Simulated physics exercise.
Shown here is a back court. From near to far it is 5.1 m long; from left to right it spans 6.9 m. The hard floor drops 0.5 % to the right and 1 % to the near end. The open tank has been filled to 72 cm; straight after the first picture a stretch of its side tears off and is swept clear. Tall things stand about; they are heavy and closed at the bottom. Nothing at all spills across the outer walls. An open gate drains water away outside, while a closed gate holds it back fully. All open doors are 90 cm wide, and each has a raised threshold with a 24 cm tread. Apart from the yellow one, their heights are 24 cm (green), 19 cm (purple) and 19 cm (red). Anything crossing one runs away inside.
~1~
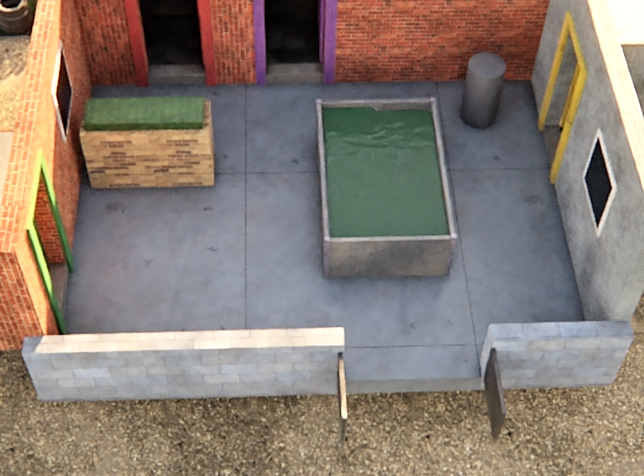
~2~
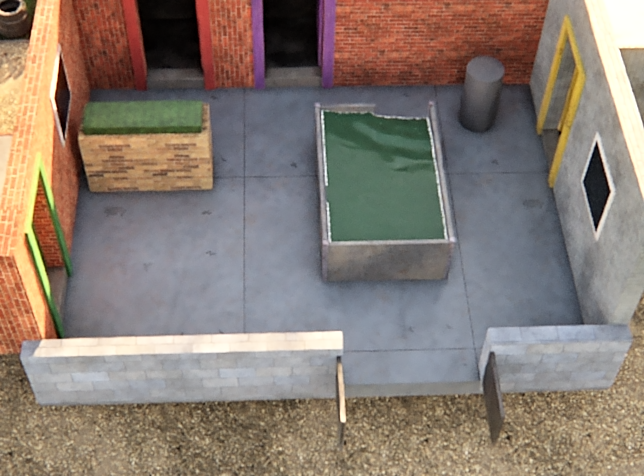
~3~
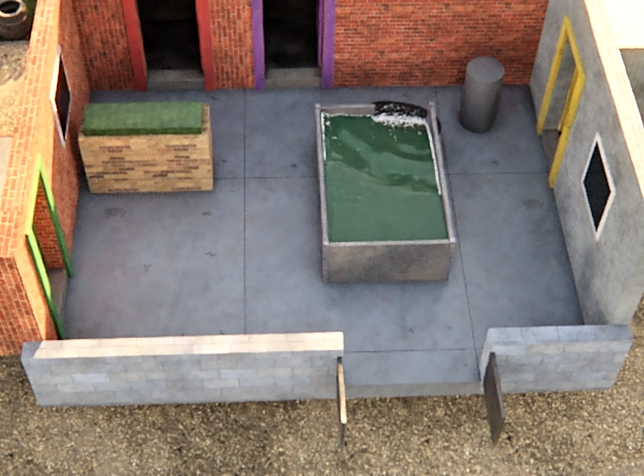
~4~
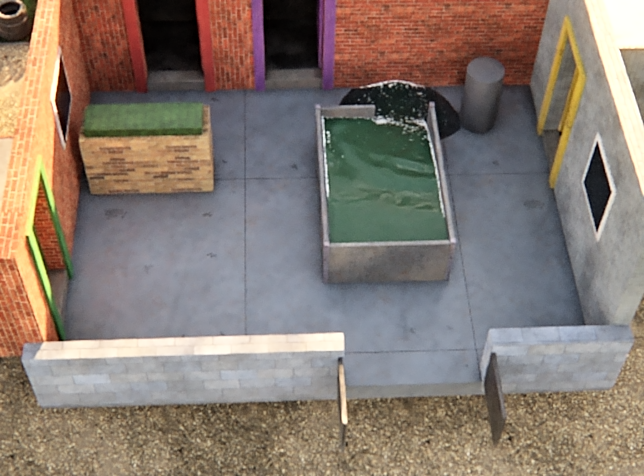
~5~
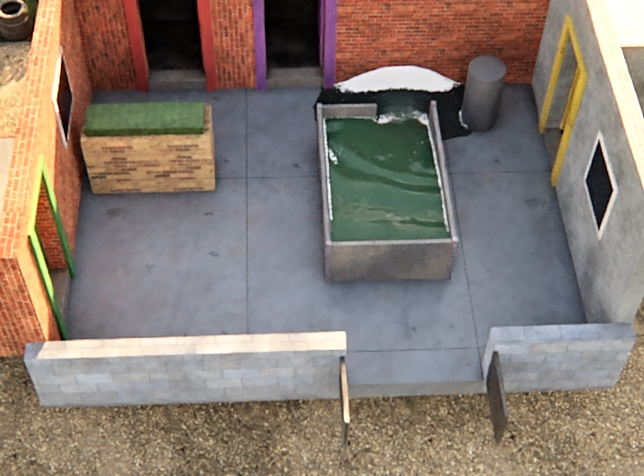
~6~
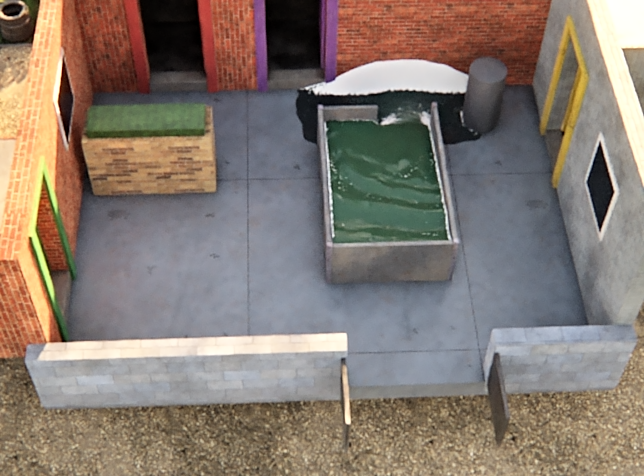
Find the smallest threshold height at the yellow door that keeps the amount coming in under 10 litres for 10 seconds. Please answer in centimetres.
The smallest height is roughly 9 cm.
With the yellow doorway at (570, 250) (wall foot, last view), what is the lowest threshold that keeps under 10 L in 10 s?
It needs roughly 8.5 cm.
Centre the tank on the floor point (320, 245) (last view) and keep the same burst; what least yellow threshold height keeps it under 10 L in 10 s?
Near 7.0 cm.
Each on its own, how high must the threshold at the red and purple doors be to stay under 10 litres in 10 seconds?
Roughly 10.5 cm for the red door and roughly 7.5 cm for the purple door.
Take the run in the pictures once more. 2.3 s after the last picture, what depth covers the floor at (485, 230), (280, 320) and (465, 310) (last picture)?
The three readings, in order, are 4, 0 and 1 cm.
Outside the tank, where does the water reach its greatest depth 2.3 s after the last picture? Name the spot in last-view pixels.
Near (519, 87).
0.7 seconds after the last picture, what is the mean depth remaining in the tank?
Close to 54 cm deep on average.
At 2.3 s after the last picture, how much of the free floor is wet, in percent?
Some 55 in a hundred.
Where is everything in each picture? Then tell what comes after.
The open tank at (383, 170) is whole and still, 72 cm deep; the yellow door at (561, 106) is dry, in the first picture.
The front is at a hidden place, 0.3 m from the gap on the far side; 0.2 m2 of floor is wet, 72 cm left at the back, in the second picture.
The gap is on the far side, the front 0.8 m out at (382, 105); the back of the open tank holds 72 cm, in the third picture.
The front is at (361, 89), 1.2 m from the gap on the far side; 1.7 m2 of floor is wet, 72 cm left at the back, in the fourth picture.
The front is at (461, 86), 1.4 m from the gap on the far side; 2.3 m2 of floor is wet, 72 cm left at the back, in the fifth picture.
The gap is on the far side, the front 1.6 m out at a hidden place; the back of the open tank holds 71 cm; 1.2 m in a straight line remain to the yellow door at (562, 110), in the sixth picture.
Then, 0.7 s after the last picture water covers 15 % of the floor, deepest (50 cm) near (530, 86); it has not reached the yellow door.
Then, 2.3 s after the last picture water covers 55 % of the floor, deepest (38 cm) near (519, 87); 12 cm at the yellow door, 0 litres in over its 13 cm threshold.
Then, 9.3 s after the last picture water covers 90 % of the floor, deepest (12 cm) near (519, 87); 5 cm at the yellow door, 2 litres in over its 13 cm threshold.
At the yellow door as built, the water peaked near 12 cm, 1.9 s after the last picture.
With a threshold of 7.5 cm, 18 litres would have come in within the 10 s; with 10 cm, 7 litres. So under 10 litres takes about 9 cm.
